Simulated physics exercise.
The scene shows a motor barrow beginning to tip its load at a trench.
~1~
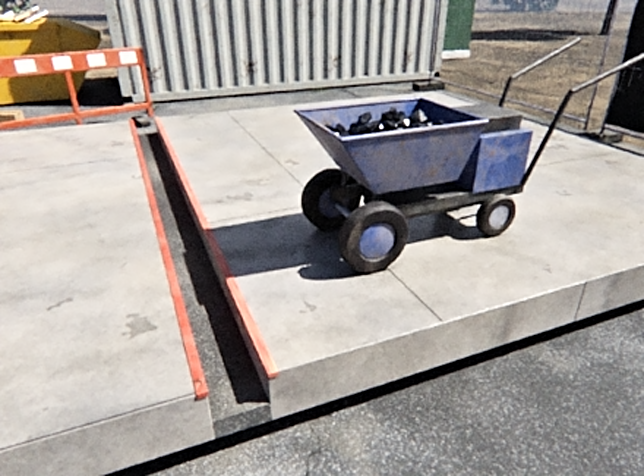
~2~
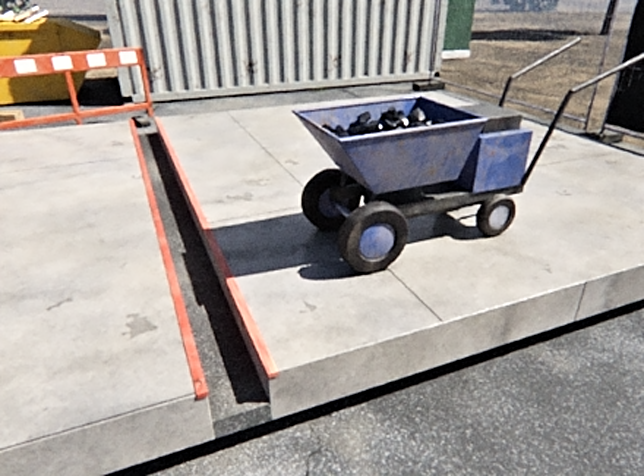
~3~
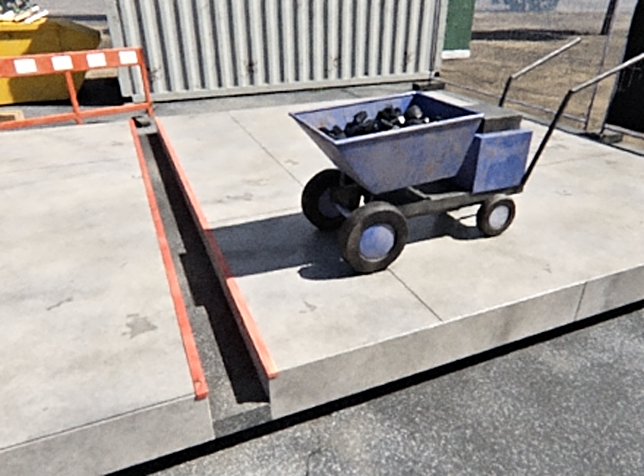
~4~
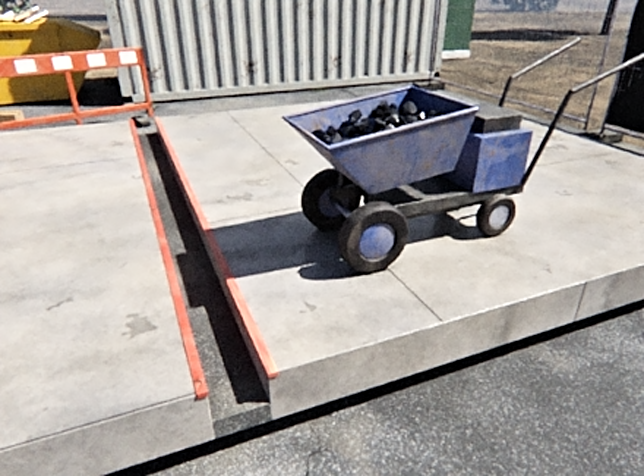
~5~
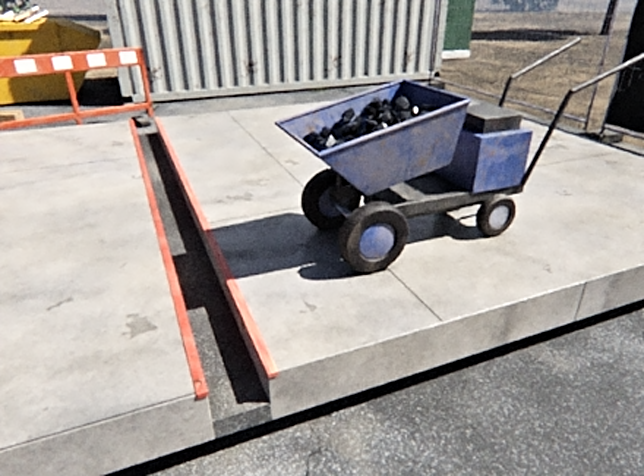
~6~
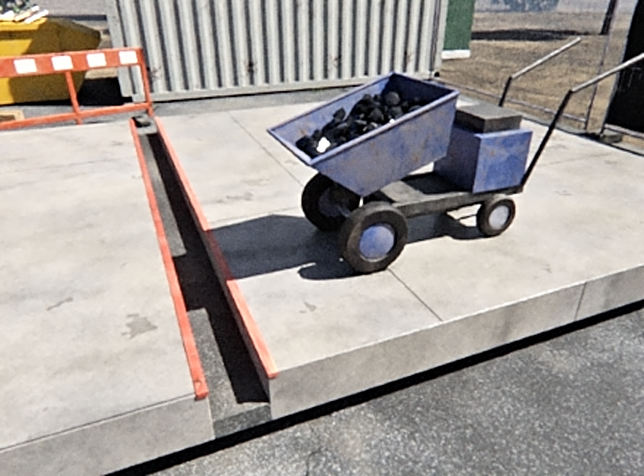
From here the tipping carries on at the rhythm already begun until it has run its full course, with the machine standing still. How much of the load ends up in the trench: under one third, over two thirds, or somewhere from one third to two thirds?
I reckon it's the middle case, with the trench getting one-third to two-thirds.
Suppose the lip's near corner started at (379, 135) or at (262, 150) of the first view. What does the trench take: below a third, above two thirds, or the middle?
Note - position 1: Under a third; position 2: Below one third.
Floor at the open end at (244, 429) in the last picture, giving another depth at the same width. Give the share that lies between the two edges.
I'd put it at about 70 in a hundred.
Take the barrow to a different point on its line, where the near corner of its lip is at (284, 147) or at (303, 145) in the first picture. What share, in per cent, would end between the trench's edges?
About 50 percent at the first place and about 70 percent at the second.
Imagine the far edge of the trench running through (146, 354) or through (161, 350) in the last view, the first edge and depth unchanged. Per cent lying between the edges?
Result, try 1: 70 in a hundred; try 2: 60 in a hundred.
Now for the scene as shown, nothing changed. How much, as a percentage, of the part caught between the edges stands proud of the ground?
Roughly 20 %.
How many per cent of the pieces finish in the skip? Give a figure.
Roughly 20 per cent of the load.
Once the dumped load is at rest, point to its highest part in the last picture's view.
Top at rest: Roughly (233, 258).
Soon, skip tipped steeply; all in the skip.
A while on, skip tipped right over; most in the skip; a small part short of the trench; a stray few in or heaped over the trench; a stray few falling.
Towards the end, skip tipped right over; about a third in the skip; about a quarter short of the trench; about half in or heaped over the trench; a stray few beyond it.
Finally, skip tipped right over; about a quarter in the skip; about a quarter short of the trench; about two thirds in or heaped over the trench; a stray few beyond it.
